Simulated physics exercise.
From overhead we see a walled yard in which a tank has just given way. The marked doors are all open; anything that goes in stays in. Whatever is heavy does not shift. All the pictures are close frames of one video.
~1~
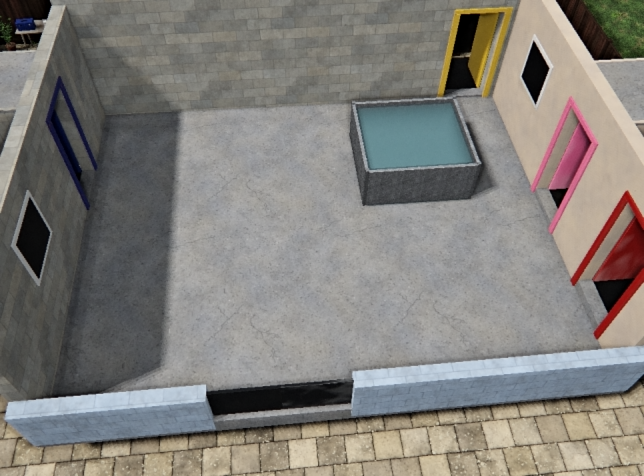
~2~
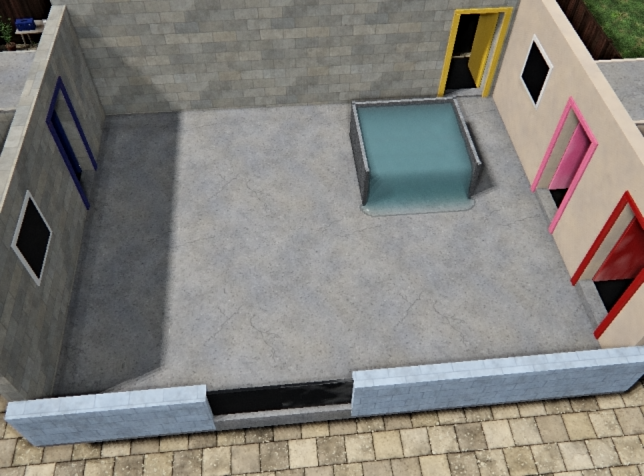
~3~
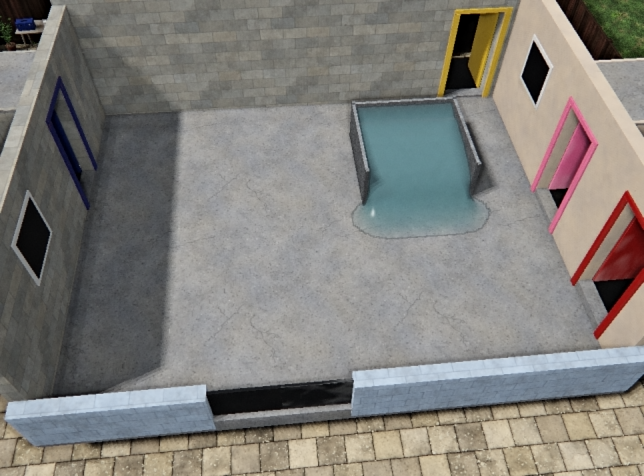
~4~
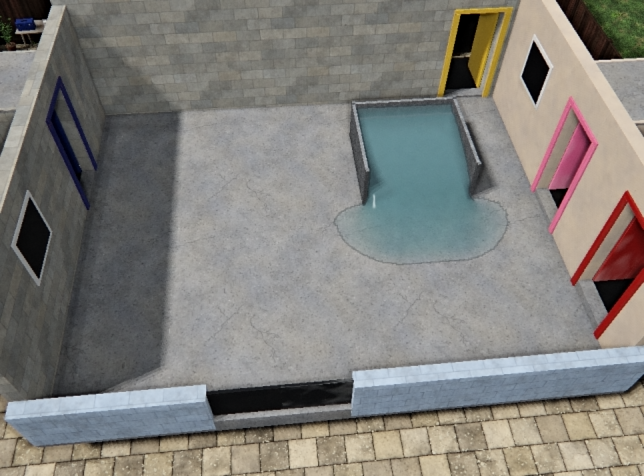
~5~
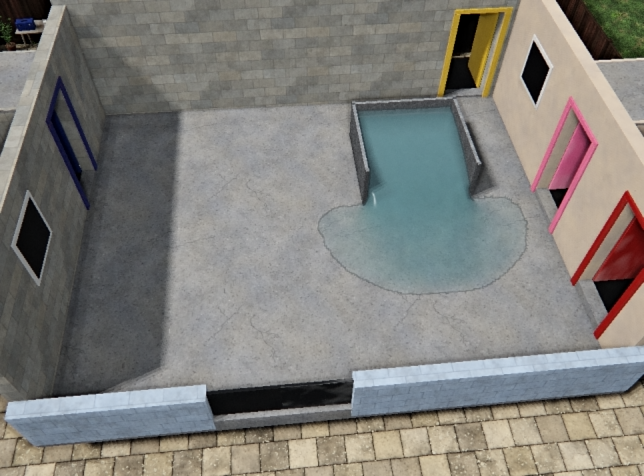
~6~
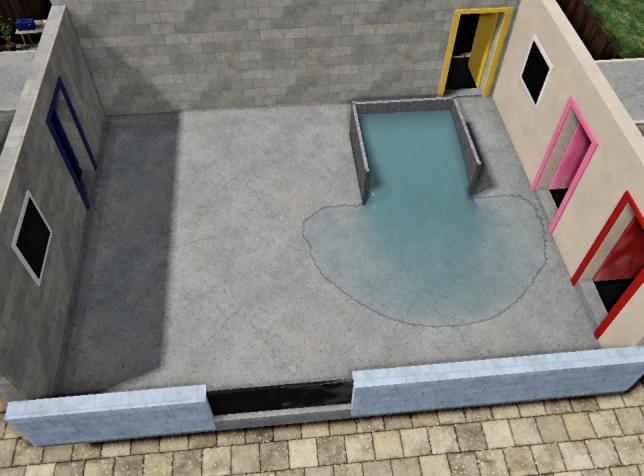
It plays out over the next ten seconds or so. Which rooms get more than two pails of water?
As I see it, the red door is overrun past two buckets, the pink door is not overrun past two buckets, the blue door is not overrun past two buckets, the yellow door is overrun past two buckets.
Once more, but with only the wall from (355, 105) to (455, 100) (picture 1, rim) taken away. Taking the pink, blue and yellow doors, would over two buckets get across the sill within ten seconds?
In that case the pink door stays within limits, the blue door overshoots and the yellow door overshoots.
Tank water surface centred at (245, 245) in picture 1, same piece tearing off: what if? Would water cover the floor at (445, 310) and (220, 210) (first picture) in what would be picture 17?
In turn: Under water, no water.
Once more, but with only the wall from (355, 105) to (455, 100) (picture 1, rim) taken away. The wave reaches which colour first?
The one in yellow comes first.
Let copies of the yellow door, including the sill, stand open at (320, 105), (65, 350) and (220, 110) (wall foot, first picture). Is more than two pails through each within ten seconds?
First stays short of it, second crosses the line, third stays short of it.
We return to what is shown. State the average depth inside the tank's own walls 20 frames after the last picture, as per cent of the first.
Roughly 14 percent.
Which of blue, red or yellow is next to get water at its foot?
That would be the door marked red, ahead of the rest.
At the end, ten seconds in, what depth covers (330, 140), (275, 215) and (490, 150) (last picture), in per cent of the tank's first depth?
In turn 2, 2 and 6 in a hundred.
A moment on, water covers 30 % of the floor; the red door wet at the sill, nothing in, the pink door wet at the sill, nothing in, the blue door not reached, the yellow door not reached.
Next, water covers 35 % of the floor; the red door wet at the sill, nothing in, the pink door wet at the sill, nothing in, the blue door not reached, the yellow door not reached.
Then, water covers 45 % of the floor; the red door over two buckets in, the pink door wet at the sill, nothing in, the blue door not reached, the yellow door not reached.
Later, water covers 70 % of the floor; the red door over two buckets in, the pink door wet at the sill, nothing in, the blue door wet at the sill, nothing in, the yellow door under two buckets in.
In the end, water covers 95 % of the floor; the red door over two buckets in, the pink door wet at the sill, nothing in, the blue door under two buckets in, the yellow door far over two buckets in.
